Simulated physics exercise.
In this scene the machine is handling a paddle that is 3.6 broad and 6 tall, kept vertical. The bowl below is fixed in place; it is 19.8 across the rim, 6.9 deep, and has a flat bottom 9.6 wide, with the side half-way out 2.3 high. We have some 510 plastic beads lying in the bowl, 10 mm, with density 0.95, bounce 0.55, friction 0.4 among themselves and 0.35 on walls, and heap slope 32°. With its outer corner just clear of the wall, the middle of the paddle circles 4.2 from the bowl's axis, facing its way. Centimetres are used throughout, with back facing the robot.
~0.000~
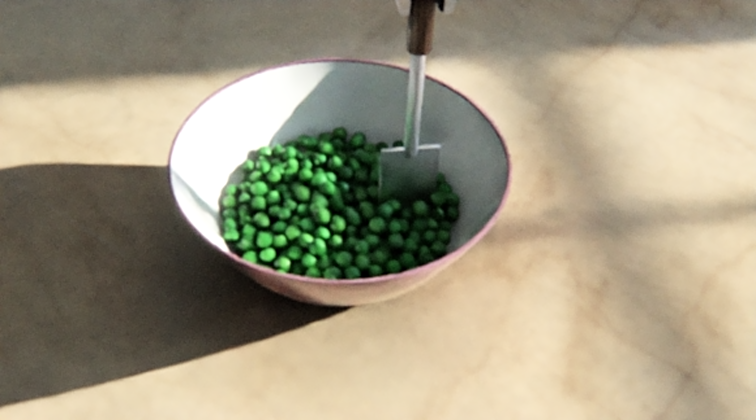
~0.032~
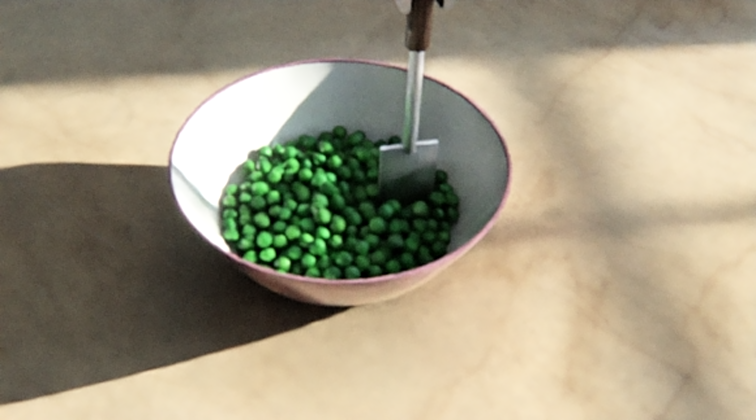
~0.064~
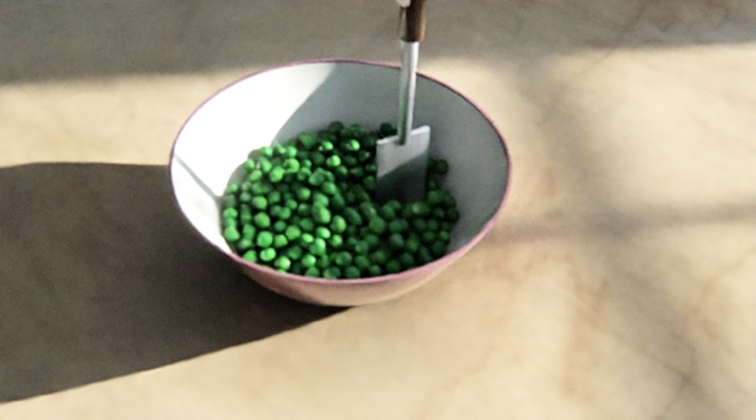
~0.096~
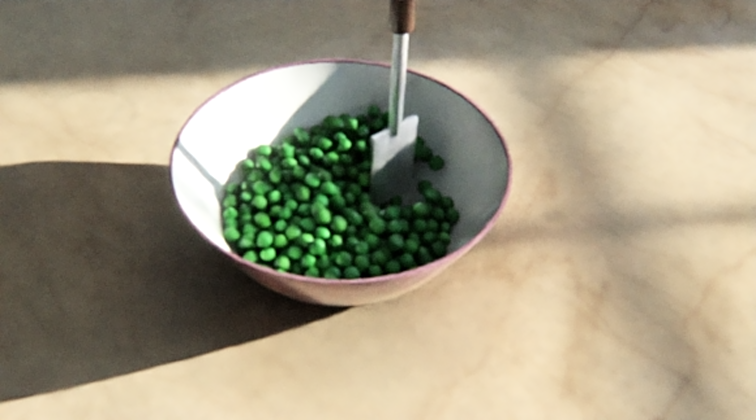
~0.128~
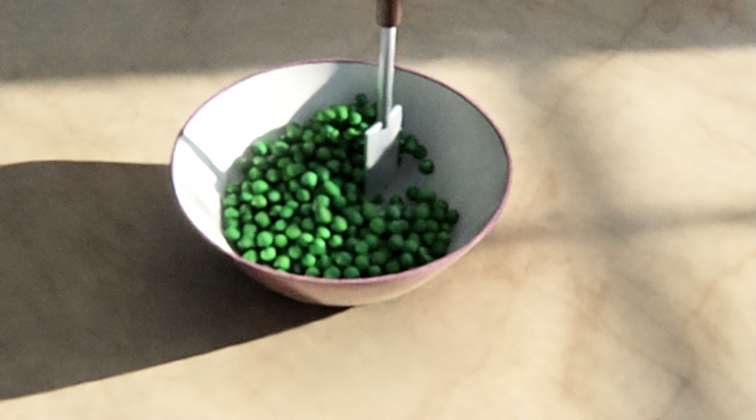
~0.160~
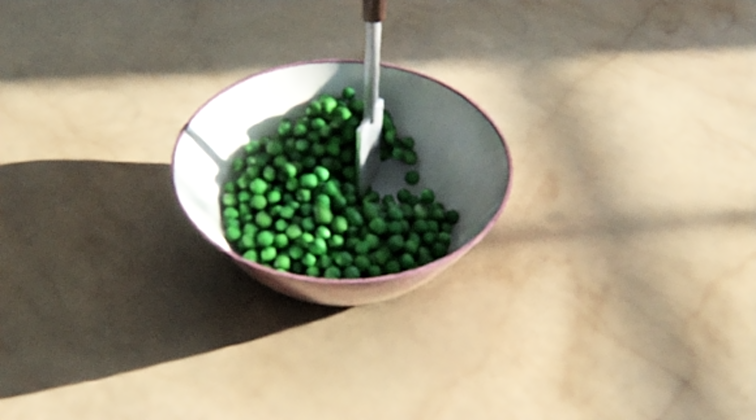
A paddle turns and sweeps leftward through green beads in a bowl, pushing some aside.
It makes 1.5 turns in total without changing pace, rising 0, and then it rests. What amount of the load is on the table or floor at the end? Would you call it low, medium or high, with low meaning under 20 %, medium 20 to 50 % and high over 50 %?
I would call it low, under 20 %.
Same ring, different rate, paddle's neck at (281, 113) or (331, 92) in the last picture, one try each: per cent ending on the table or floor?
Near 25 in a hundred for the first and near 5 in a hundred for the second.
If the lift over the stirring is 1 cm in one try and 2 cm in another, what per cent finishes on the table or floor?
About 0 per cent on the first try and 0 per cent on the second.
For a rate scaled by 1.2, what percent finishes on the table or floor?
0 %.
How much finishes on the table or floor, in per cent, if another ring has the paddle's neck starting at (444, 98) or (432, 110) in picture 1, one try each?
0 and 0 %.
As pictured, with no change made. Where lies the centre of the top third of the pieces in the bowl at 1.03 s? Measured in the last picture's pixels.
Around (316, 138).
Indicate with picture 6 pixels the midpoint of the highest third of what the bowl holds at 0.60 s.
About (358, 252) in the last picture.
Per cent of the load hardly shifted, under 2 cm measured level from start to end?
That comes to some 5 per cent.
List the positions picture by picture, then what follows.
The paddle neck at (412, 128), 0° round; upper third of the load around (334, 209), from x 230 to 450, top at y 135; 510 in the bowl, in the first picture.
The paddle neck at (411, 125), 6° round; upper third of the load around (335, 204), from x 230 to 450, top at y 135, in the second picture.
The paddle neck at (405, 115), 19° round; upper third of the load around (337, 199), from x 230 to 450, top at y 130, in the third picture.
The paddle neck at (396, 107), 33° round; upper third of the load around (337, 188), from x 230 to 450, top at y 110, in the fourth picture.
The paddle neck at (384, 100), 47° round; upper third of the load around (330, 172), from x 230 to 450, top at y 100, in the fifth picture.
The paddle neck at (371, 95), 60° round; upper third of the load around (323, 166), from x 230 to 450, top at y 95; 510 in the bowl, in the sixth picture.
After 0.60 s, 249° round, highest piece 8 above the table; 510 in the bowl.
After 1.03 s, 77° round, highest piece 7 above the table; 510 in the bowl.
After 1.45 s, 180° round, highest piece 7 above the table; 510 in the bowl.
After 2.15 s, 180° round, highest piece 7 above the table; 510 in the bowl.
In the end, 510 in the bowl. That is 0 % on the table or floor.
